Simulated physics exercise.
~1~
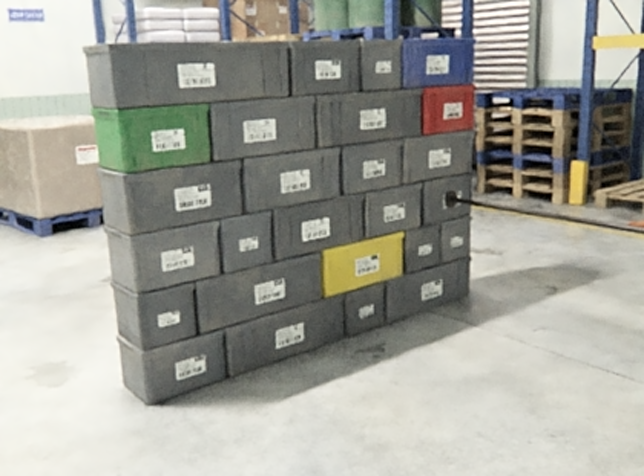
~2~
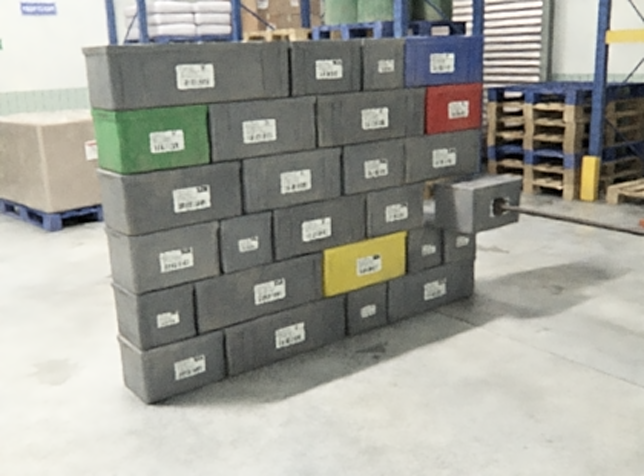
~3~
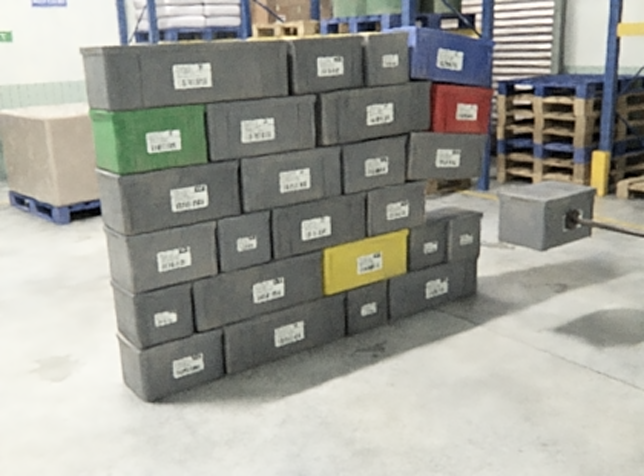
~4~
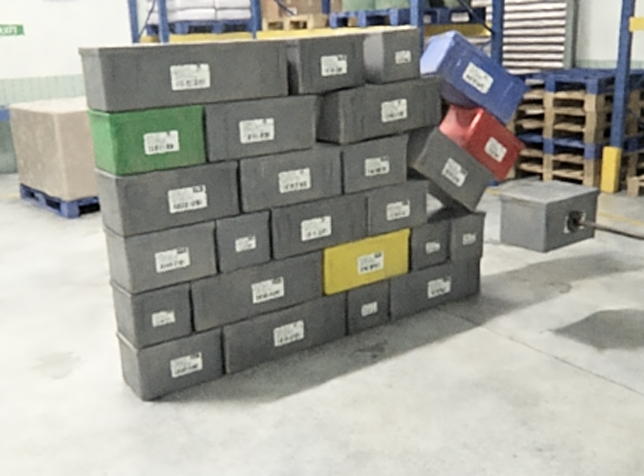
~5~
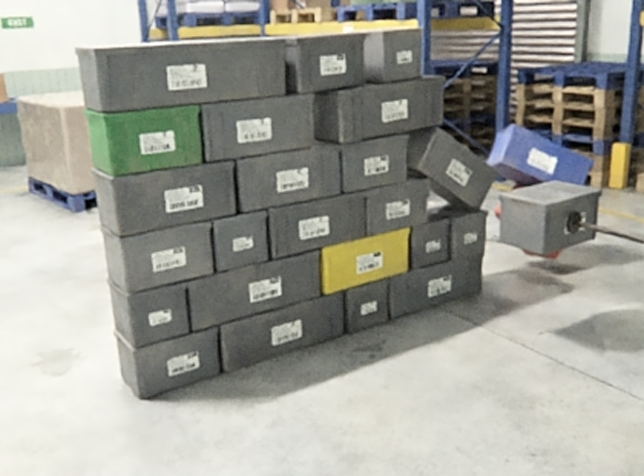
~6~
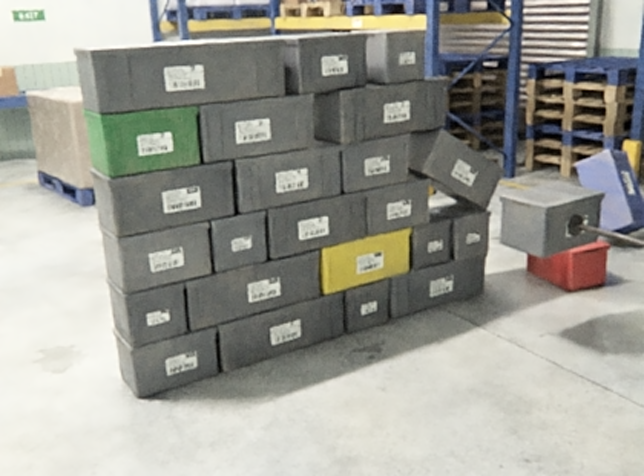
In a warehouse with pallets and blue racking behind, a wall of lidded totes stands on a concrete floor, mostly grey, with one green, one blue, one red and one yellow. A thin rod attached at the right end draws a grey tote out of the wall until it hangs clear. Above the gap, the blue, red and grey totes at that edge begin to lean, then tip to the right. The blue and red ones tumble off behind the held tote and end on the floor, while the grey one stays tilted on the wall and the rest stands.
